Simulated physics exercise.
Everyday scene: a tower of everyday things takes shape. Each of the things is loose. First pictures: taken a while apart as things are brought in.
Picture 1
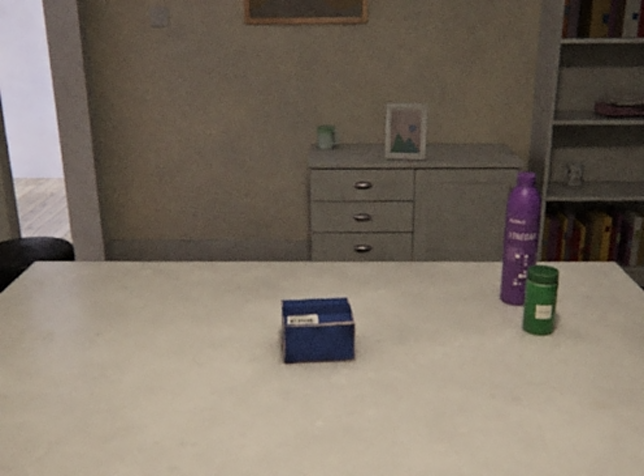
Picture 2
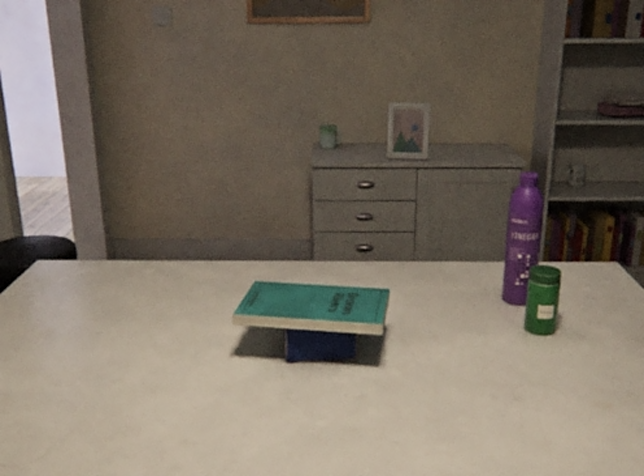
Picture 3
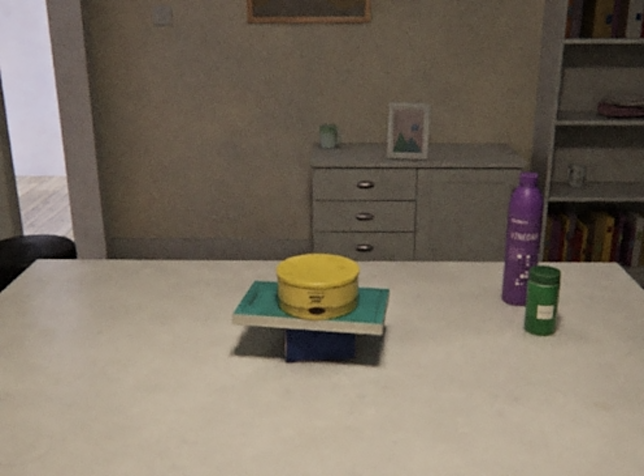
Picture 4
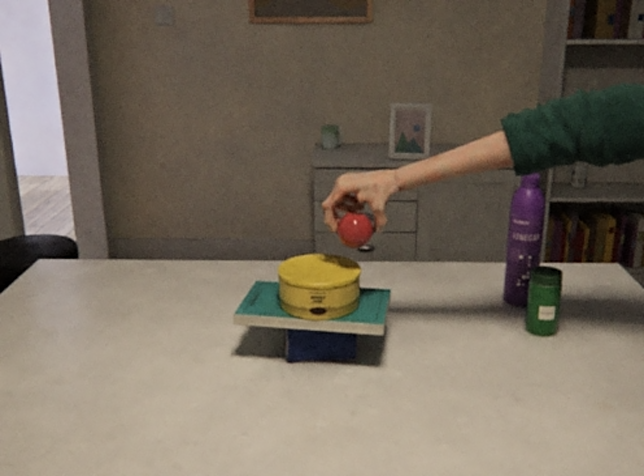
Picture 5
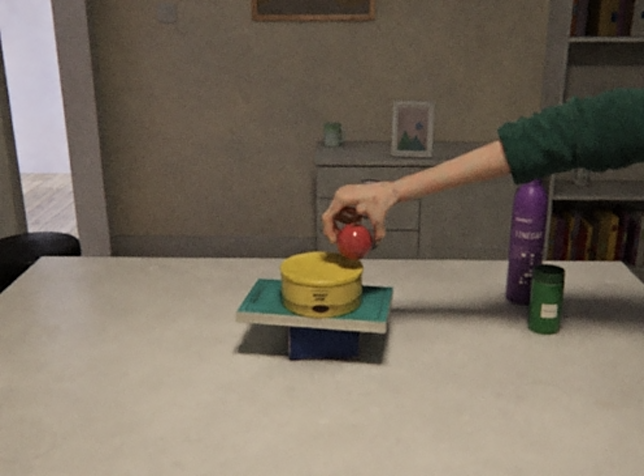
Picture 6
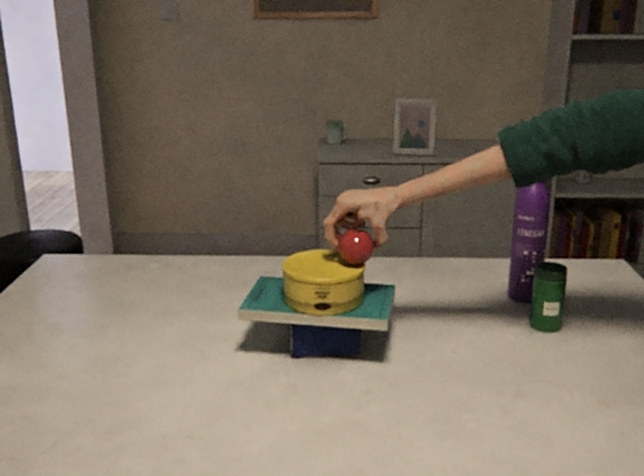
In this clip, a turquoise book and then a yellow tub appear stacked on a small blue box on a table, and a hand reaches in from the right and lowers a red tomato onto the tub's lid.
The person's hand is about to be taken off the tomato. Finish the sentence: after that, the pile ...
The pile stays as it was.
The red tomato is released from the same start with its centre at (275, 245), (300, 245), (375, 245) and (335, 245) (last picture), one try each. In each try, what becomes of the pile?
Attempt one, the pile falls over; attempt two, it survives; attempt three, it falls over; attempt four, it survives.
Then, 0.50 s past the last view, nothing moves.
Then, 1.50 s past the last view, red tomato resting near (356, 247).
Finally, all 6 still in place. Final places as the last picture's camera would see them, red tomato near (356, 248). The pile holds.
